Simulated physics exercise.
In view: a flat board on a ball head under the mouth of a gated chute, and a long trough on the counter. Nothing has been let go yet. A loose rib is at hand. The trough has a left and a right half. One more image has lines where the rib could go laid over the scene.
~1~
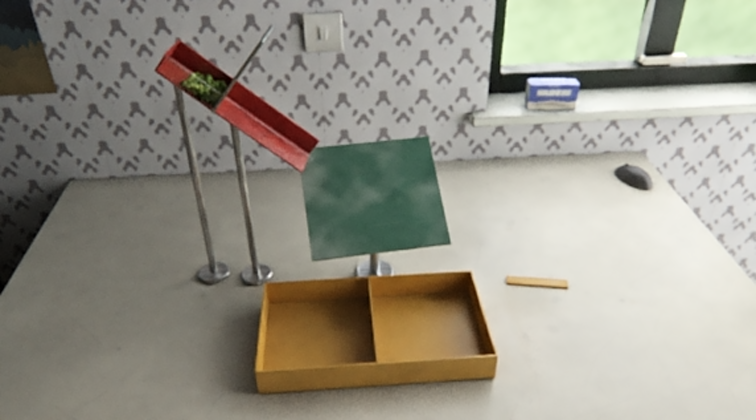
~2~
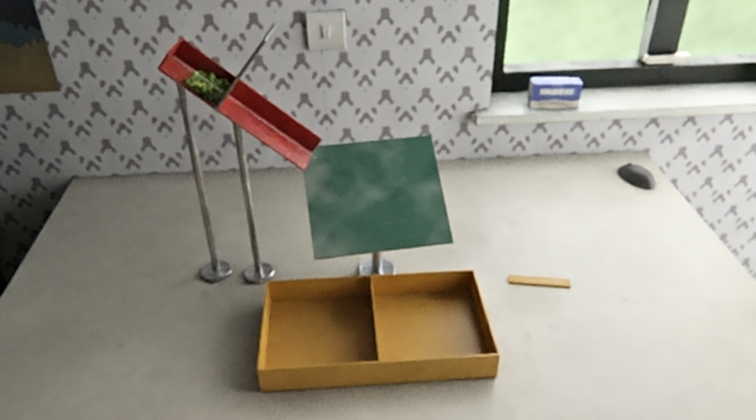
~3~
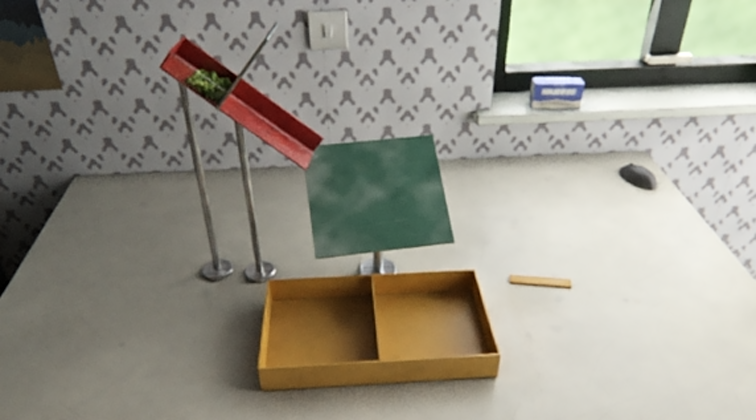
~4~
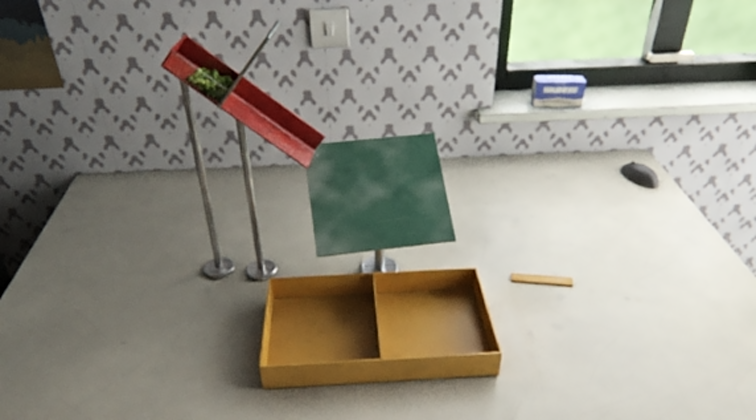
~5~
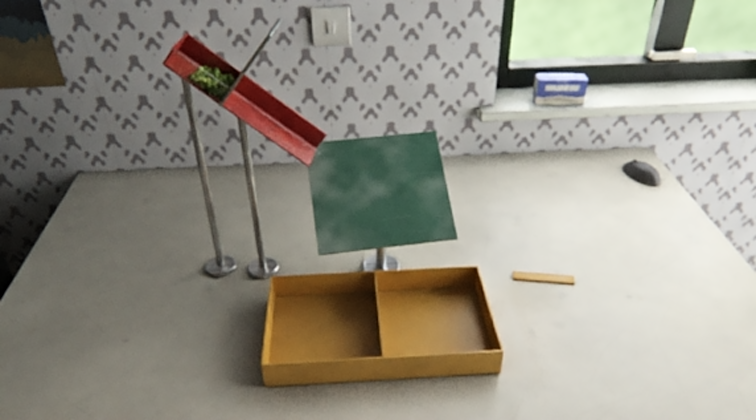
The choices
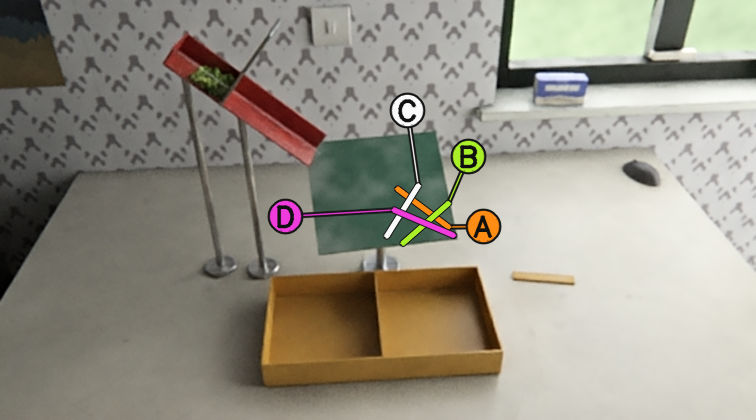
A grey counter against a patterned wall, with a window at the upper right, is seen from the front and slightly above. A sloping red chute on two metal stands holds green bits behind a thin gate at left, beside a tilted green board above a two-part orange-brown trough, with a loose wooden strip to the right. Nothing on the counter moves, while the camera drifts very slightly.
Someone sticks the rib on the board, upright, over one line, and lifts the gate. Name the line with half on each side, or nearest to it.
Line C.
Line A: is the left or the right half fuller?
More lands on the right.
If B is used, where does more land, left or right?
More lands on the right.
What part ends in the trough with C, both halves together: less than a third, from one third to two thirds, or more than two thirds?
Line C gives more than two thirds.
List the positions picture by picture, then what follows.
The first picture shows load behind the gate (210, 89), dried peas; lip of the chute (306, 163), sloping fairly steeply.
The second picture shows middle of the board (376, 194), tilted fairly steeply; middle of its low edge (385, 251); of its high edge (367, 141).
The third picture shows front corners of the trough (259, 368) and (500, 354); front end of its middle wall (380, 361).
The fourth picture shows middle of the load (216, 84); lip (311, 159).
The fifth picture shows middle of the load (218, 83); lip (313, 157).
On the marked copy, line A from (397, 188) to (448, 226); line B from (448, 203) to (403, 243); line C from (418, 185) to (386, 236); line D from (394, 210) to (453, 235).
For line A, of what is caught, about a tenth in the left half, almost all in the right.
For line B, of what is caught, about a tenth in the left half, almost all in the right.
For line C, of what is caught, roughly two thirds in the left half, roughly a third in the right.
For line D, of what is caught, about a tenth in the left half, almost all in the right.
